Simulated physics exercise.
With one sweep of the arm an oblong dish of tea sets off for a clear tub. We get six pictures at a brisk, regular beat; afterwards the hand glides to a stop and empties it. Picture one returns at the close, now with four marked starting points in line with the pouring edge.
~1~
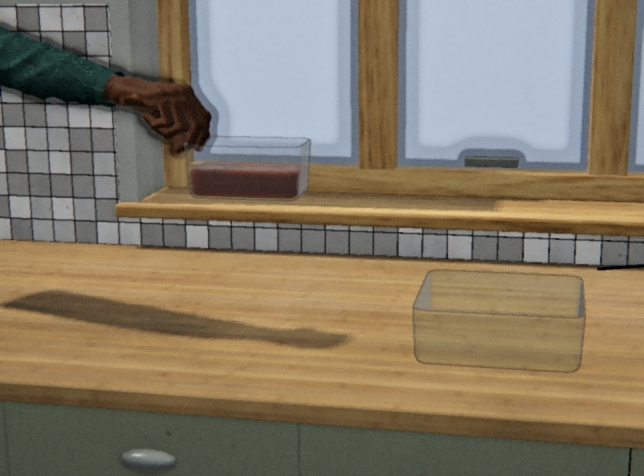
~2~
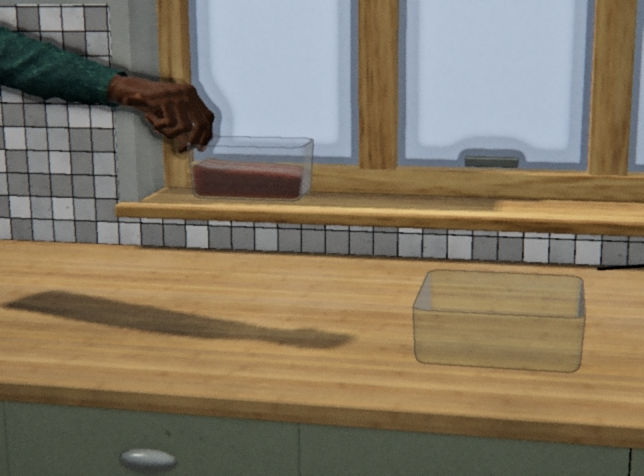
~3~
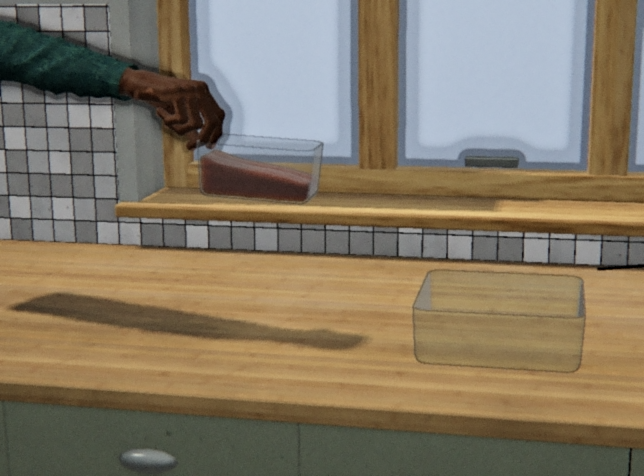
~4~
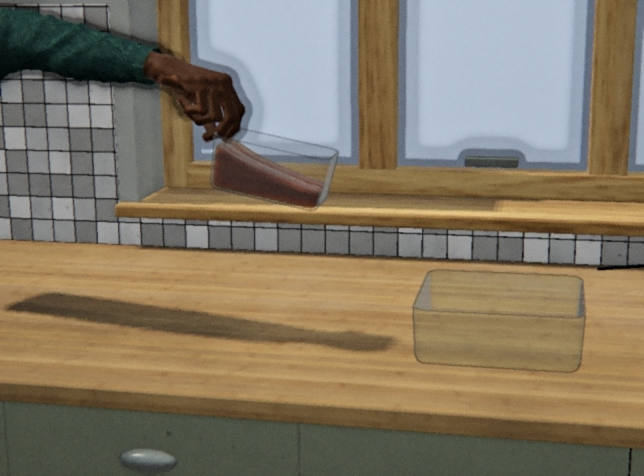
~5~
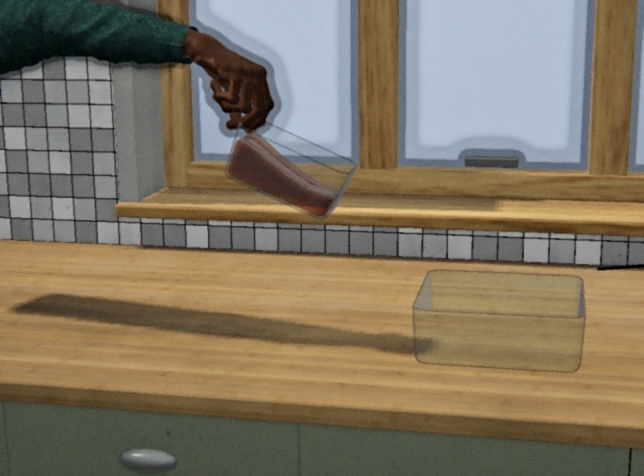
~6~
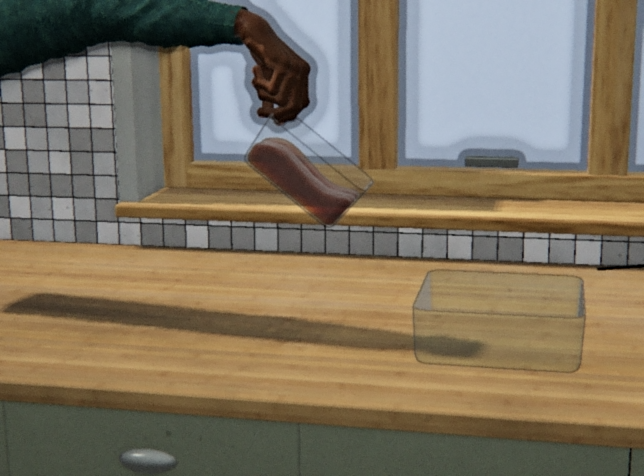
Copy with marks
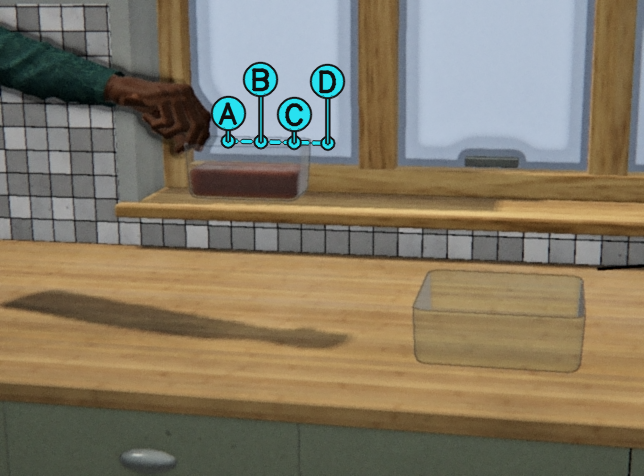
The clip opens on a hand in a green sleeve holding an oblong clear dish of reddish-brown tea by a window, with an empty clear tub on the wooden counter. The arm sweeps right, lifting the dish and tilting it steadily more steeply, while the tea shifts inside and a shadow stretches across the counter.
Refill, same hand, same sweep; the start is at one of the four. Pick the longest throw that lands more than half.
I would pick spot B.
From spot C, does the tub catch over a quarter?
Yes.
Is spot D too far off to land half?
No.
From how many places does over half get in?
Three of them.
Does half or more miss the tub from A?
Yes, it does.
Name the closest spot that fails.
A.
On the marked copy, A at (228, 141); B at (260, 141); C at (294, 142); D at (327, 143).
With A, about 30 % lands in the tub, 63 % falls short and 6 % goes beside or beyond.
With B, about 70 % lands in the tub, 18 % falls short and 12 % goes beside or beyond.
With C, about 66 % lands in the tub, 13 % falls short and 21 % goes beside or beyond.
With D, about 88 % lands in the tub, 7 % falls short and 6 % goes beside or beyond.
